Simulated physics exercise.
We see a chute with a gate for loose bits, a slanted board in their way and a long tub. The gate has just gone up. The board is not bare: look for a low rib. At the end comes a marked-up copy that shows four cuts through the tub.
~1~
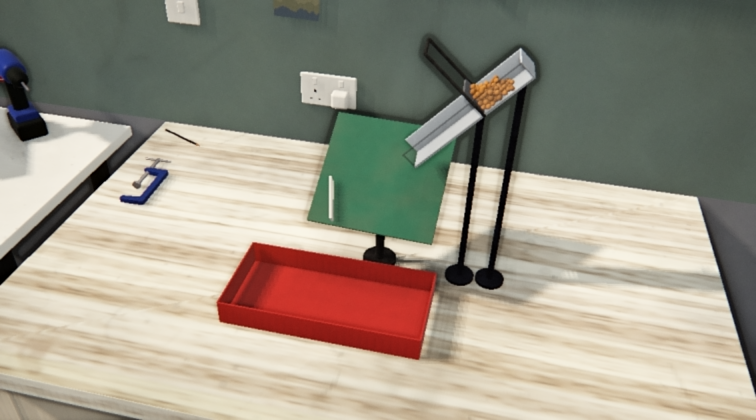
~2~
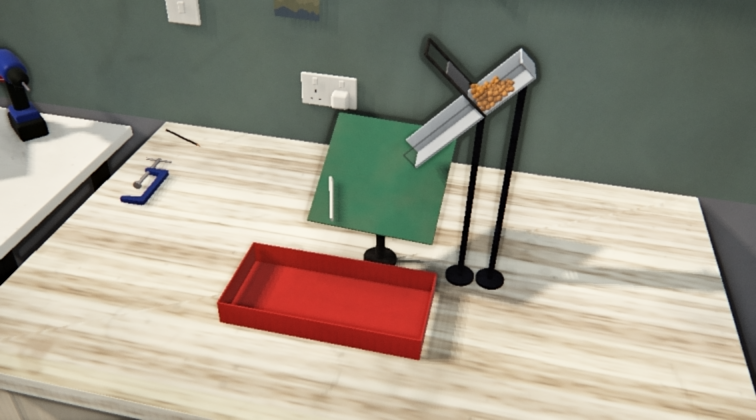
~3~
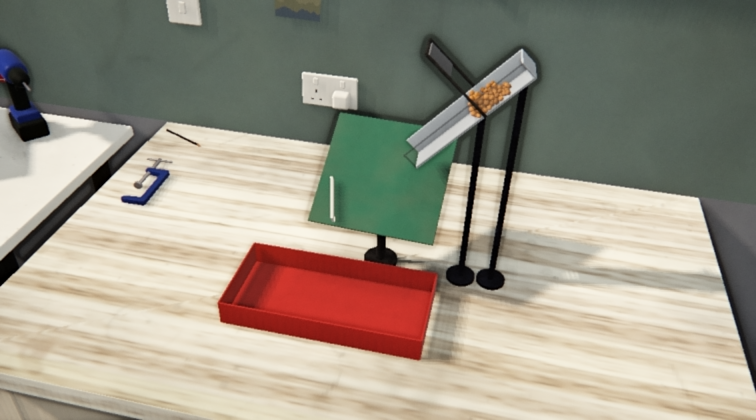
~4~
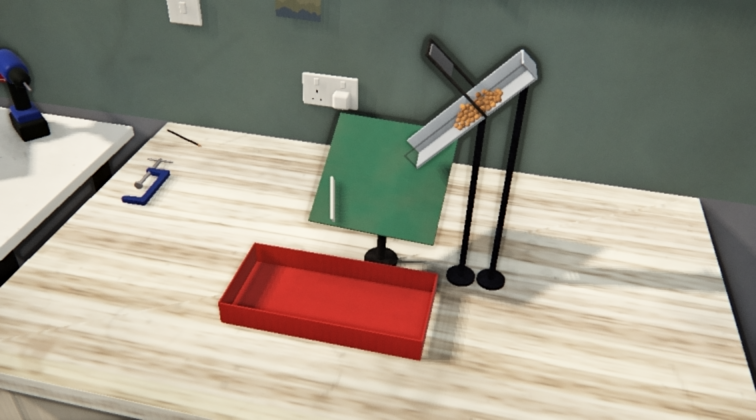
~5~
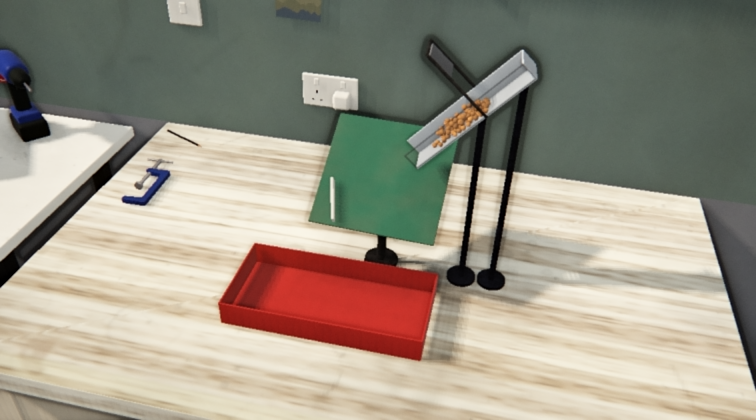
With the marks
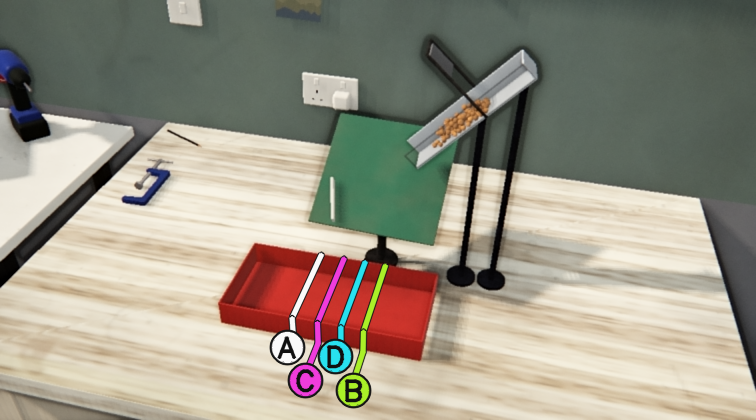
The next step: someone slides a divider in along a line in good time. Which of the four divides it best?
I would pick line C.
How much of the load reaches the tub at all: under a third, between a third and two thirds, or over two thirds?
Over two thirds.
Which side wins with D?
Left.
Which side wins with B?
Left.
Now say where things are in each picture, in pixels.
Load behind the gate (492, 94), roasted chickpeas; lip of the chute (417, 160), sloping fairly steeply, in the first frame.
Middle of the board (383, 175), tilted fairly steeply; middle of its low edge (368, 232); of its high edge (398, 122), in the second frame.
Front corners of the tub (218, 303) and (421, 341), empty; front of the load (476, 115), in the third frame.
Middle of the load (476, 108); its front (457, 126), roughly a third of the way to the lip; rib from (332, 177) to (332, 218), in the fourth frame.
Middle of the load (462, 120); its front (435, 145), roughly two thirds of the way to the lip, in the fifth frame.
On the marked copy, line A crosses the front rim at (292, 317); line B crosses the front rim at (363, 330); line C crosses the front rim at (317, 322); line D crosses the front rim at (341, 326).
With A, of what is caught, just a few on the left of the divider, almost all on the right.
With B, of what is caught, every piece on the left of the divider, not one piece on the right.
With C, of what is caught, roughly half on the left of the divider, roughly half on the right.
With D, of what is caught, almost all on the left of the divider, about a tenth on the right.
